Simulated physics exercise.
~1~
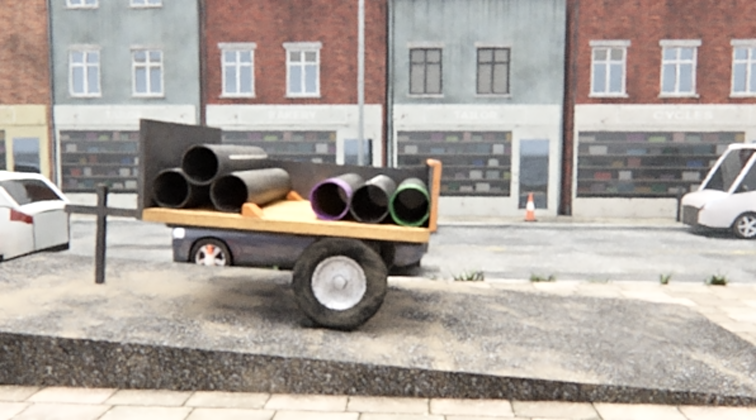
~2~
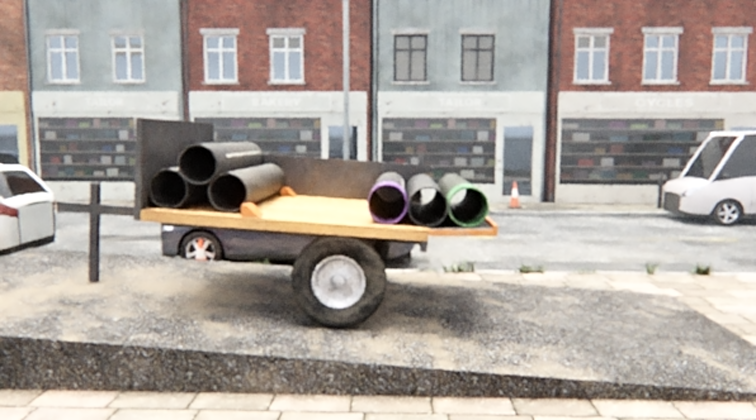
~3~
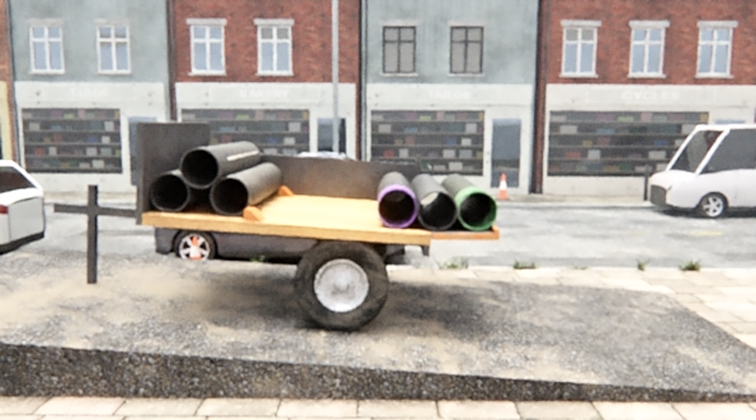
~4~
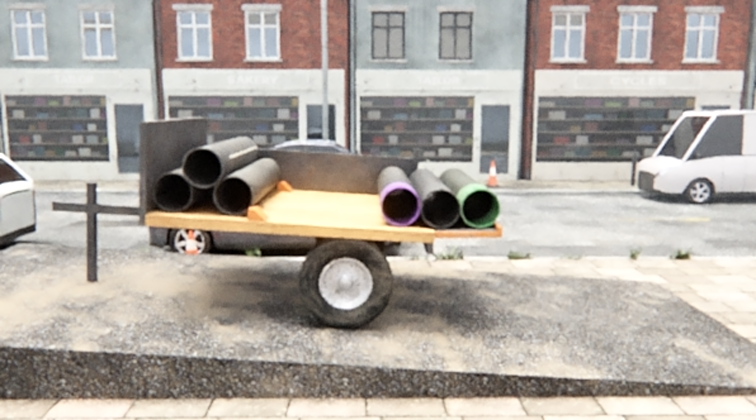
Three pipes rolling a little to the right as a trailer's tailgate drops, the green-rimmed one stopping on the lowered gate.
